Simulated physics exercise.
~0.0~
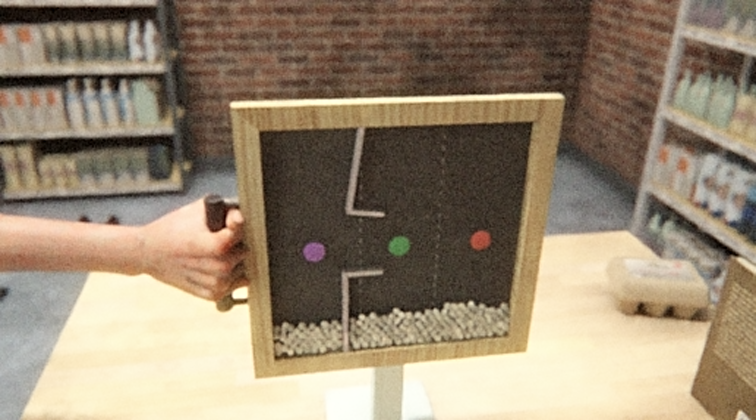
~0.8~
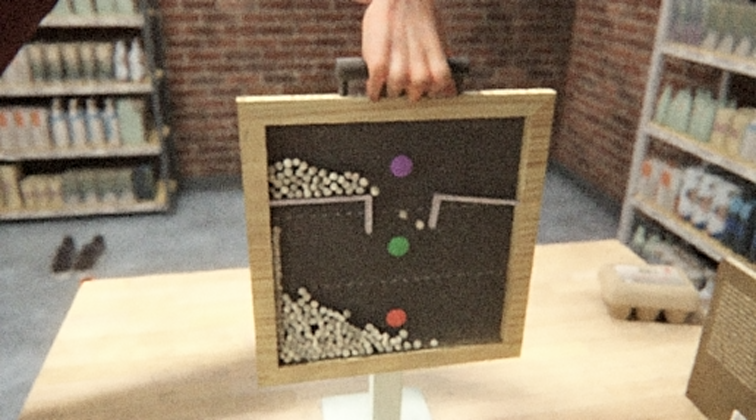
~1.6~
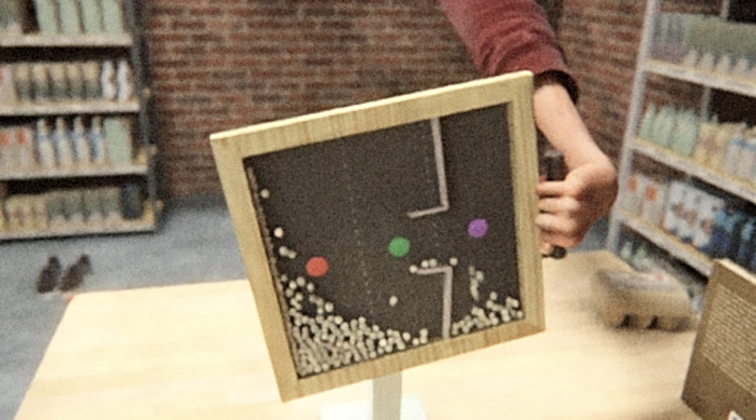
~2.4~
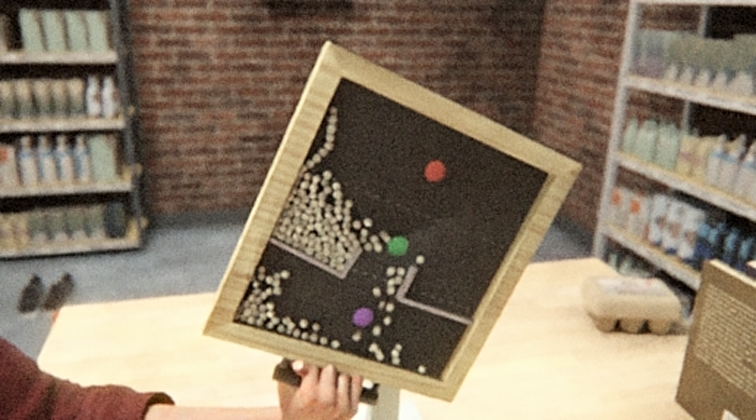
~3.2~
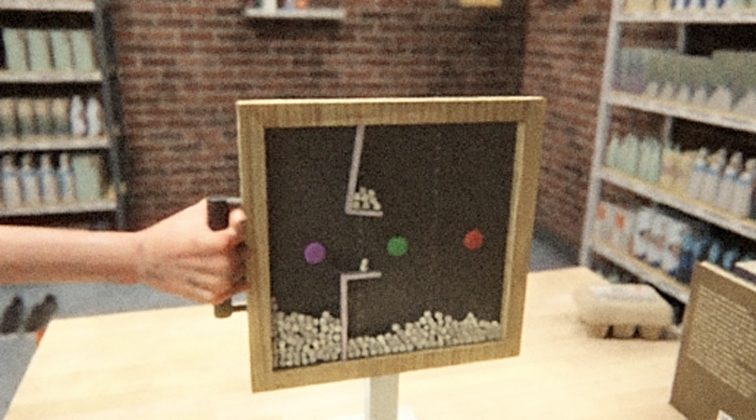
A hand turns the framed case clockwise full circle, leaving most pale pellets along the bottom.
